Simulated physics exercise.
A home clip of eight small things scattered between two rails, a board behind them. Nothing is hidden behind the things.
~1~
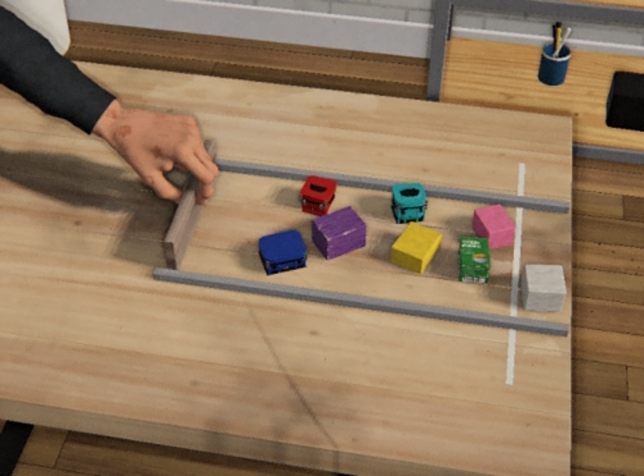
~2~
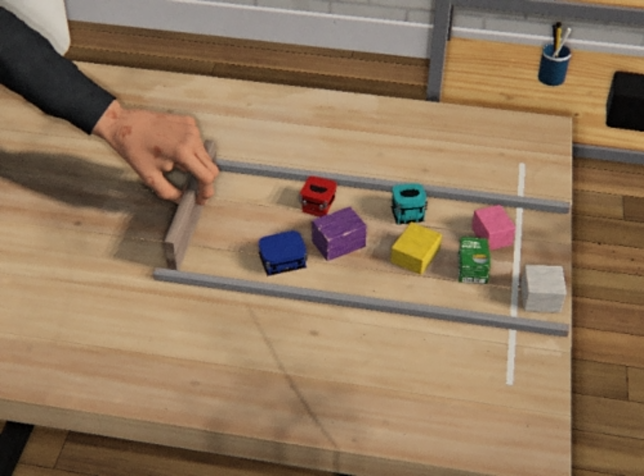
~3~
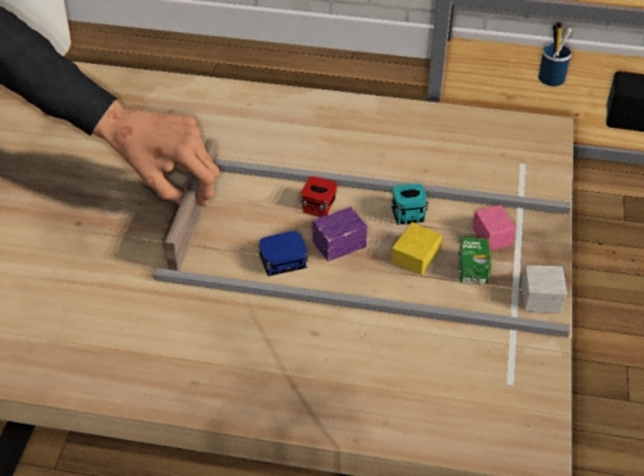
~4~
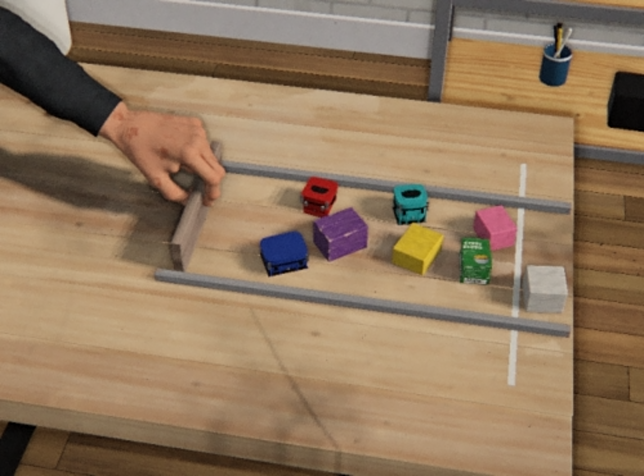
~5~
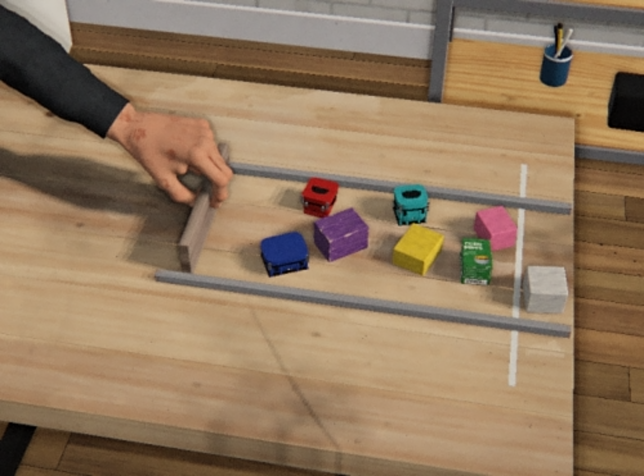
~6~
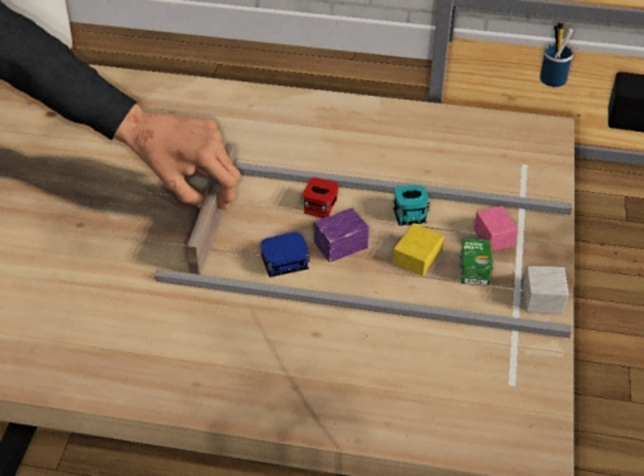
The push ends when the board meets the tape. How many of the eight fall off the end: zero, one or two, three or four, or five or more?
Outcome: The number that fall off is three or four.
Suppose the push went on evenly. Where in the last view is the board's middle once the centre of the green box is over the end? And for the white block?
About (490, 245), and (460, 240) for the other.
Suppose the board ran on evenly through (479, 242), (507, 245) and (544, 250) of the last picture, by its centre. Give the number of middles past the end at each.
It would be 1, 3 and 5.
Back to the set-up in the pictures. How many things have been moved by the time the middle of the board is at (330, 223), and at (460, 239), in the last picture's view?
3 and 8.
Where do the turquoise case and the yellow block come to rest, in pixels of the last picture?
The turquoise case at (568, 225), the yellow block at (572, 267).
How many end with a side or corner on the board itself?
It touches 3.
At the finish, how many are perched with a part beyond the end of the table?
It comes to 2.
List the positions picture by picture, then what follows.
The first frame shows white block (543, 288); pink block (493, 227); green box (474, 260); board (192, 204); tape (516, 262).
The second frame shows pink block (493, 228); board (192, 204).
The third frame shows green box (475, 261); turquoise case (409, 204).
The fourth frame shows white block (544, 289); red case (320, 198).
The fifth frame shows pink block (495, 229); purple block (341, 235).
The sixth frame shows white block (545, 290); pink block (496, 229); green box (476, 262); board (214, 208); tape (519, 263).
Soon after, none off yet; white block at rest near (545, 290); pink block at rest near (496, 229); green box at rest near (476, 262).
After that, none off yet; white block displaced about its own width near (581, 300); pink block displaced well along near (555, 237); green box displaced well along near (556, 269).
In the end, the number that fall off is three or four; gone, green box, pink block and white block.
